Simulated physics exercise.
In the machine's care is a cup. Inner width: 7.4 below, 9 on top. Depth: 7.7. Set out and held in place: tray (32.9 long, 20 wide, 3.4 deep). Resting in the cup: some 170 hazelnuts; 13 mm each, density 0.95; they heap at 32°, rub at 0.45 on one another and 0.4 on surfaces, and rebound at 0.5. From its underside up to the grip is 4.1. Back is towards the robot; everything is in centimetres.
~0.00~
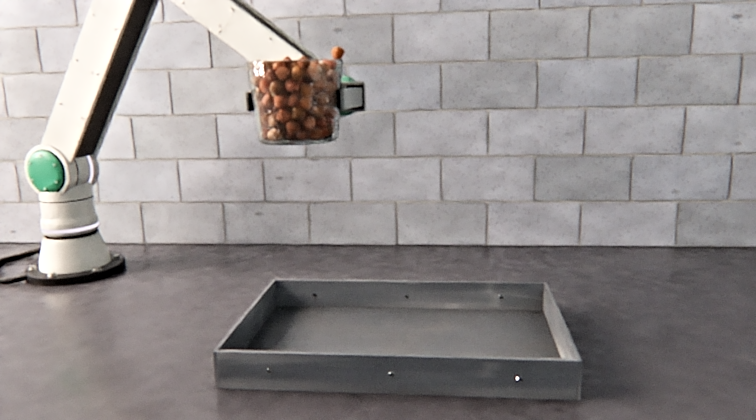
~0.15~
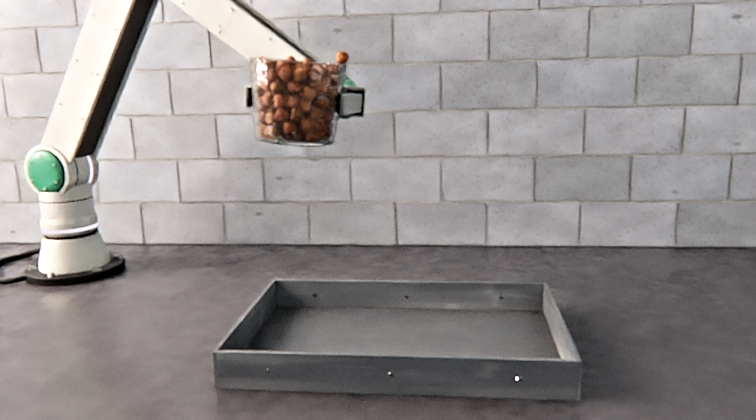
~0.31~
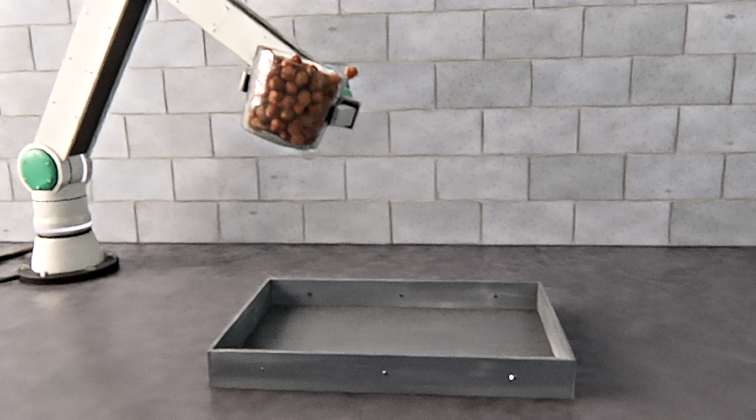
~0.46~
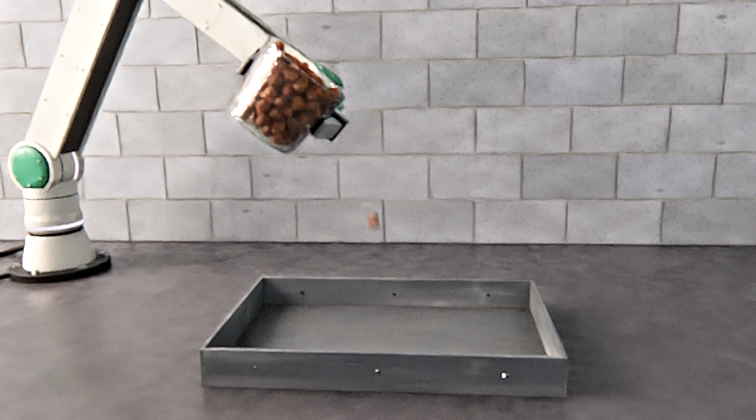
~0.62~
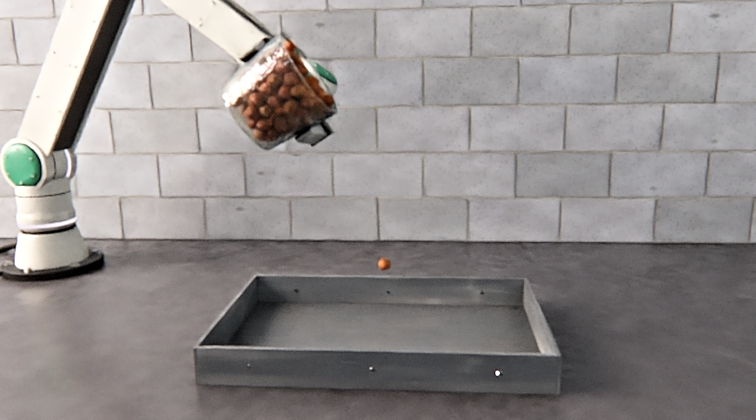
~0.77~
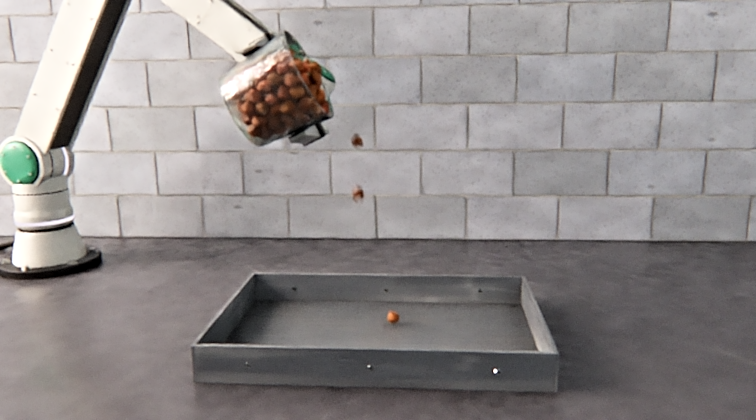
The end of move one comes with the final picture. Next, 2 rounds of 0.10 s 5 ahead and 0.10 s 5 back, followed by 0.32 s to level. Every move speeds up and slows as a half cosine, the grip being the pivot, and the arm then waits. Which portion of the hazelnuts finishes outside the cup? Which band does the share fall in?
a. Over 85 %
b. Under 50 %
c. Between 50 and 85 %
Answer: C.
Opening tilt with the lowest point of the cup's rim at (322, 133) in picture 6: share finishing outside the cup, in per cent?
That comes to some 95 percent.
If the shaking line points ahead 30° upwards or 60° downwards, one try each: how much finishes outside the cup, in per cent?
I'd say close to 95 percent for the first and close to 30 percent for the second.
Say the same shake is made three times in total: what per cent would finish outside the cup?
In that case it would be near 85 percent.
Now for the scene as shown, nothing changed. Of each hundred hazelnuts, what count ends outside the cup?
Roughly 75 per cent.
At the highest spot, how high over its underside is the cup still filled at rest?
Roughly 4.5 cm.
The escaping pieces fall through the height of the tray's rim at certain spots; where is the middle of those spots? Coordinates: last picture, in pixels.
(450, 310).
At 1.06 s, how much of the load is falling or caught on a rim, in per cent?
53 %.
After 1.06 s, tilted 63° forward, highest piece 28 above the table; 75 in the cup, 6 in the tray, 91 in flight or on a rim.
After 1.35 s, tilted 27° forward, highest piece 28 above the table; 108 in the tray, 44 in the cup, 10 on the table or floor, 10 in flight or on a rim.
After 1.69 s, level, highest piece 28 above the table; 113 in the tray, 44 in the cup, 15 on the table or floor.
After 2.74 s, level, highest piece 27 above the table; 113 in the tray, 44 in the cup, 15 on the table or floor.
In the end, 113 in the tray, 44 in the cup, 15 on the table or floor. That is 74 % outside the cup.
